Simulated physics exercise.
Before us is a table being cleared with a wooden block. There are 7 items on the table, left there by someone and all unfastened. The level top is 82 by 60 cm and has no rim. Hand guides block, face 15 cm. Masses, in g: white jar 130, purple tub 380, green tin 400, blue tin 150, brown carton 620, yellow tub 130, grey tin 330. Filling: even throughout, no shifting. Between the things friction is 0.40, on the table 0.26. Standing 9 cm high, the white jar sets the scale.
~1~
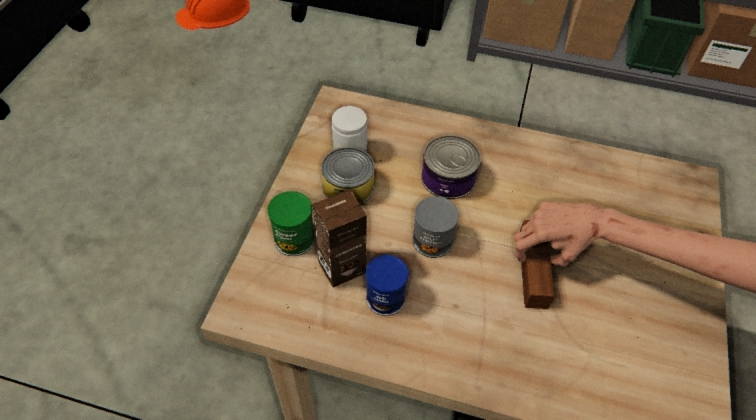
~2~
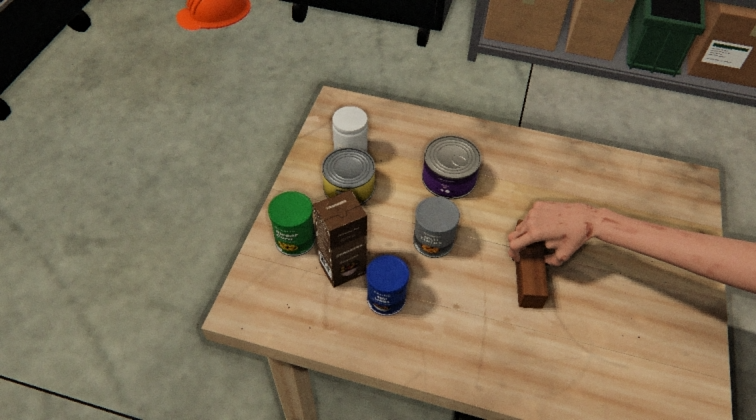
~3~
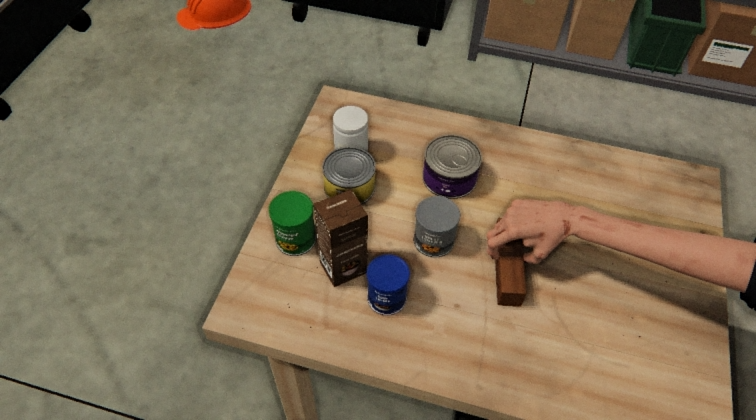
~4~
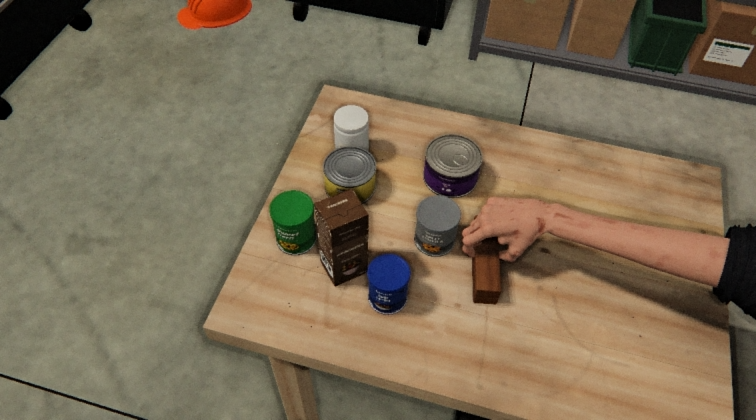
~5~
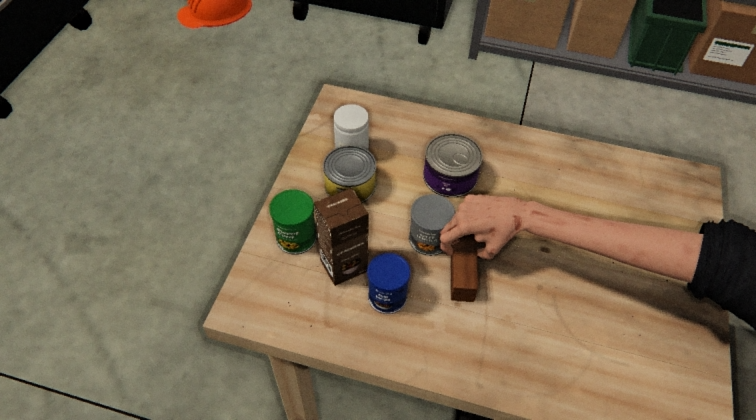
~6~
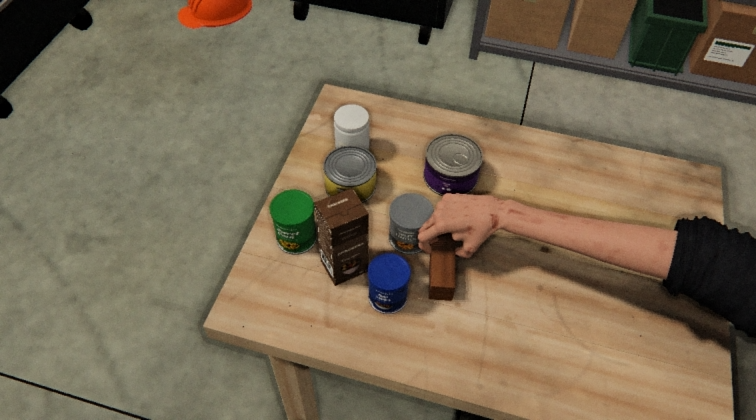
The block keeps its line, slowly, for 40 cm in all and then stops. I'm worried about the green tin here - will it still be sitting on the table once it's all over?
Off.
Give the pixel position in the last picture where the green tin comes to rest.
It comes to rest near (195, 363).
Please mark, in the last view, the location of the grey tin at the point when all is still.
Resting point, approx. (276, 206) px.
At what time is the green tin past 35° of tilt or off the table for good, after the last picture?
I'd say around the 1.0 s mark.
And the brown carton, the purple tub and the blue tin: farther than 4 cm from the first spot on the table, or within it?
First, the brown carton is moved away; second, the purple tub stays in its position; third, the blue tin is moved away.
Then, 0.40 s later than the last frame, 25 cm of push; grey tin 14 cm from its spot; blue tin 6 cm from its spot.
Then, 0.80 s later than the last frame, 35 cm of push; green tin 5 cm from its spot near (266, 226); grey tin 23 cm from its spot; blue tin 11 cm from its spot.
Then, 1.30 s later than the last frame, 40 cm of push; green tin now off the table; brown carton 14 cm from its spot; grey tin 28 cm from its spot.
Then, 1.60 s later than the last frame, 40 cm of push; brown carton 14 cm from its spot; grey tin 28 cm from its spot; blue tin 11 cm from its spot.
When it is over, off the table, green tin; not toppled but over 4 cm from the start, blue tin, brown carton and grey tin; the other 3 within 4 cm of the start. End places, in pixels of the last picture, green tin near (195, 363).
